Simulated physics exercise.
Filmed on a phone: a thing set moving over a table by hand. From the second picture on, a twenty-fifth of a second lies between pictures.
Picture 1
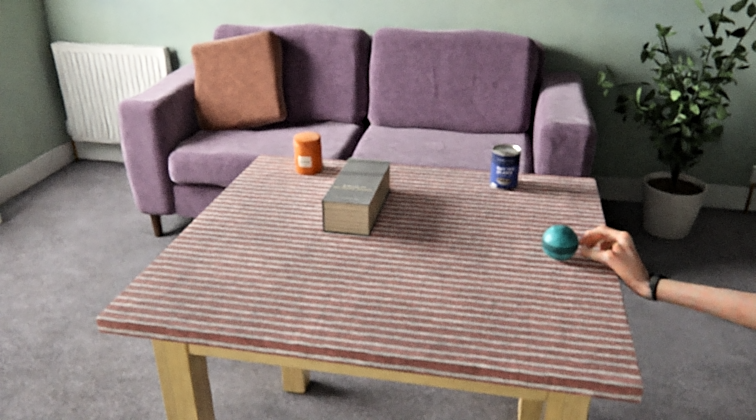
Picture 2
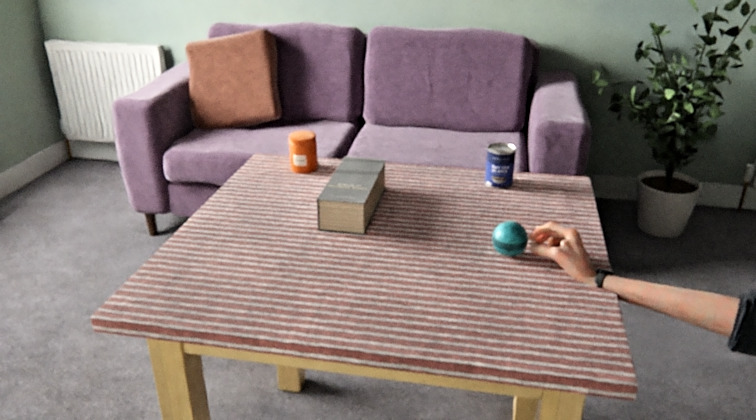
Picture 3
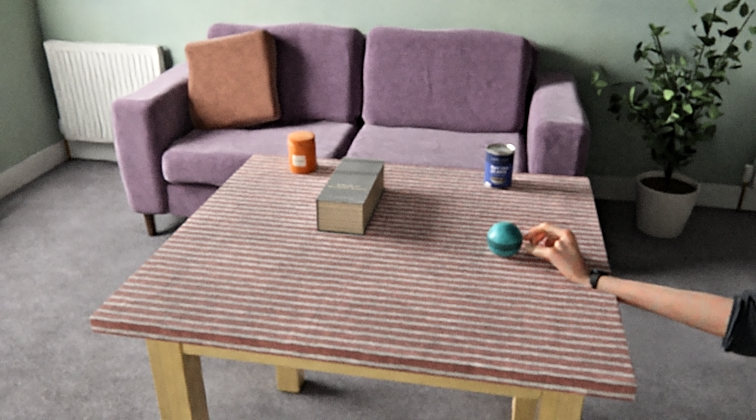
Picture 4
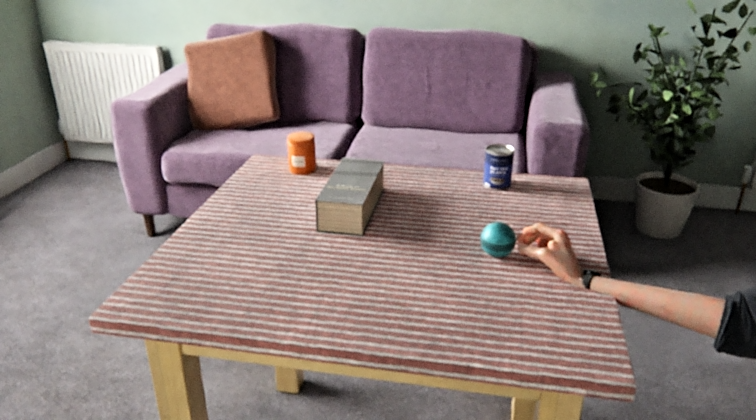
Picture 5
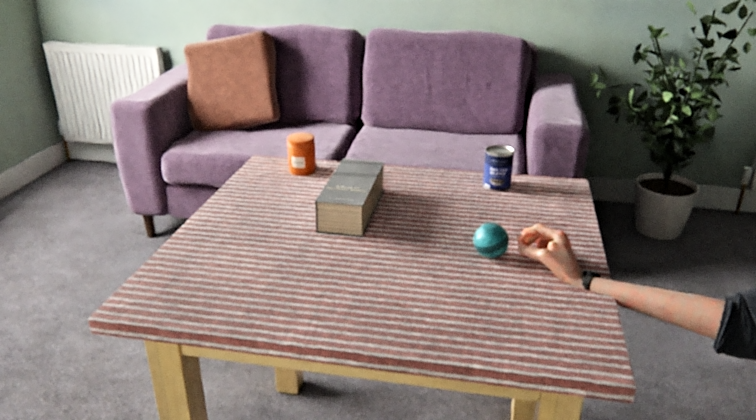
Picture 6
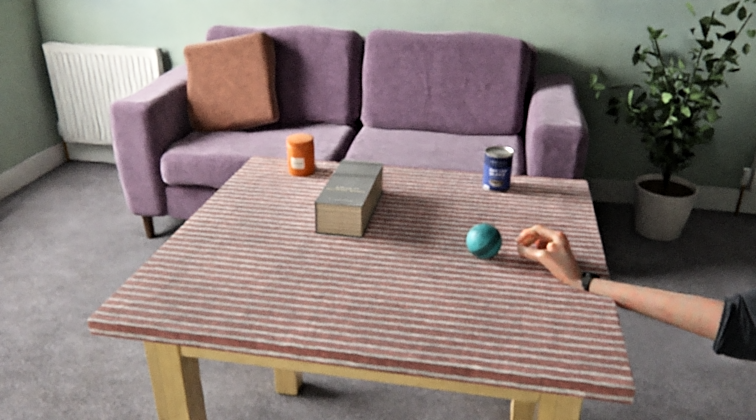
On a striped table before a purple sofa, a hand moving a turquoise ball left and releasing it, the ball rolling slightly left.
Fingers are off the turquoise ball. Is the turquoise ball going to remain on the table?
The turquoise ball remains on top.
Then, 0.20 s after the last picture, turquoise ball rolled about its own width near (456, 240).
Then, 0.40 s after the last picture, turquoise ball rolled well along near (433, 239).
Then, 0.70 s after the last picture, turquoise ball rolled well along near (411, 238).
At rest, moved from the start, turquoise ball. Seen from the same camera at the end, turquoise ball near (401, 238).
